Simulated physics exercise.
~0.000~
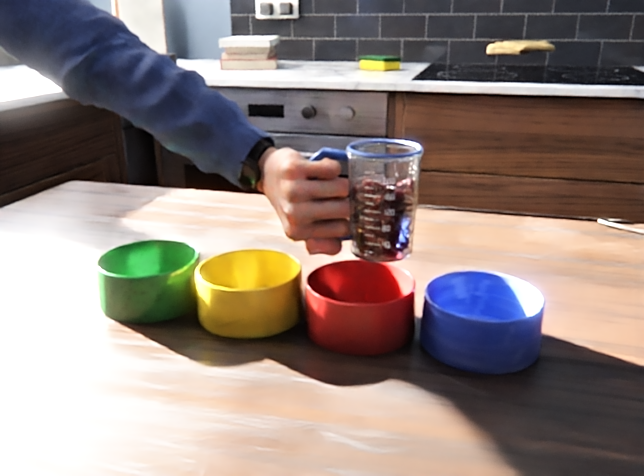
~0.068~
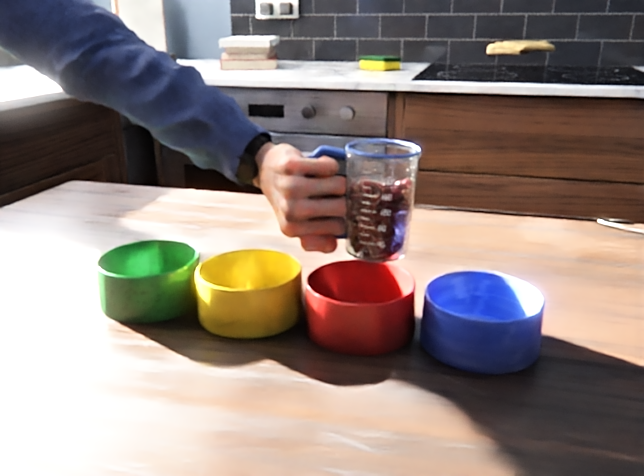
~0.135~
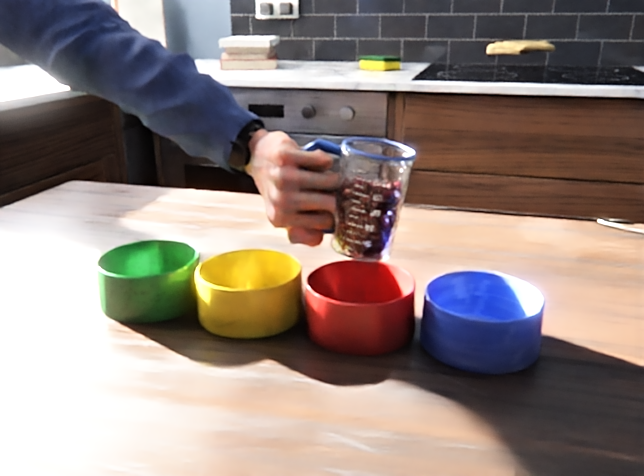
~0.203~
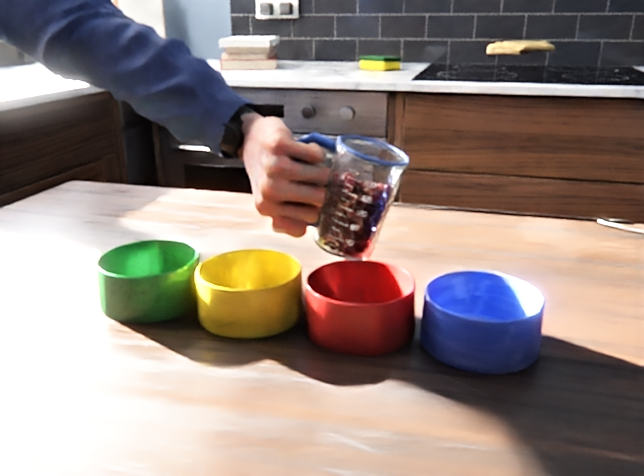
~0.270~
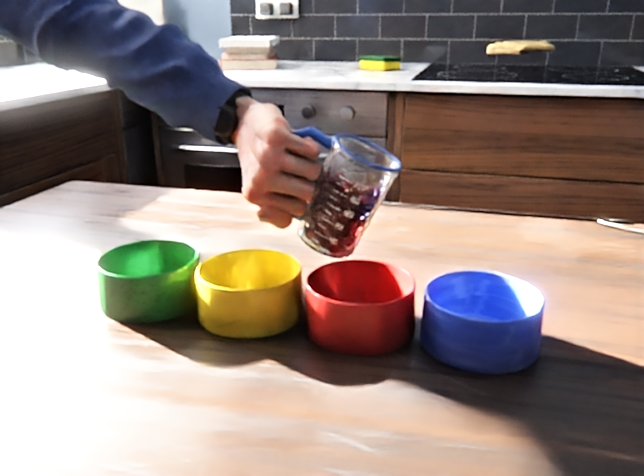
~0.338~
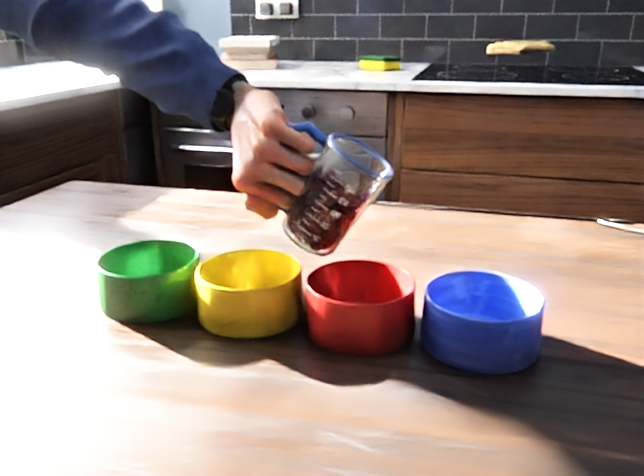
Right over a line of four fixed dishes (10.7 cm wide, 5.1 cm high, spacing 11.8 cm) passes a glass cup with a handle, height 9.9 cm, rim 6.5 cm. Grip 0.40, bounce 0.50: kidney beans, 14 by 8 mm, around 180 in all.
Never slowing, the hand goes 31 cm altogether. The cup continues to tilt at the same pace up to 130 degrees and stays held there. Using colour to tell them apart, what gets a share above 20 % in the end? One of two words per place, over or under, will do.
Red dish - under, blue dish - under, green dish - under, yellow dish - over, counter - under.
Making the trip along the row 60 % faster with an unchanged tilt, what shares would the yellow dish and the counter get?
Shares: Yellow 0, counter 0.
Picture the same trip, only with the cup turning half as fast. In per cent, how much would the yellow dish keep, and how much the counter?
I'd expect yellow to end at 0 and the counter at 0.
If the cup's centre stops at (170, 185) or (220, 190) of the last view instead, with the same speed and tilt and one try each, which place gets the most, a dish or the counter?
The largest share ends at yellow first and at yellow second.
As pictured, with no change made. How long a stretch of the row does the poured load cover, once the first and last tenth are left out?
Length: About 6 cm.
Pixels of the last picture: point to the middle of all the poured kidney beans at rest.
Somewhere around (246, 297) in the final frame.
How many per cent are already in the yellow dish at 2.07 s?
Close to 100 percent of the load.
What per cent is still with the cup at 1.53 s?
I'd put it at roughly 0 per cent.
Then, at 1.05 s, tilt 113 degrees; cup holds 90 %, yellow 10 %.
Then, at 1.53 s, tilt 130 degrees; cup holds 0 %, yellow 100 %.
After 2.07 s, tilt 130 degrees; cup holds 0 %, yellow 100 %.
In the end, at 2.4 s, red 0 %, blue 0 %, green 0 %, yellow 100 %, counter 0 %.
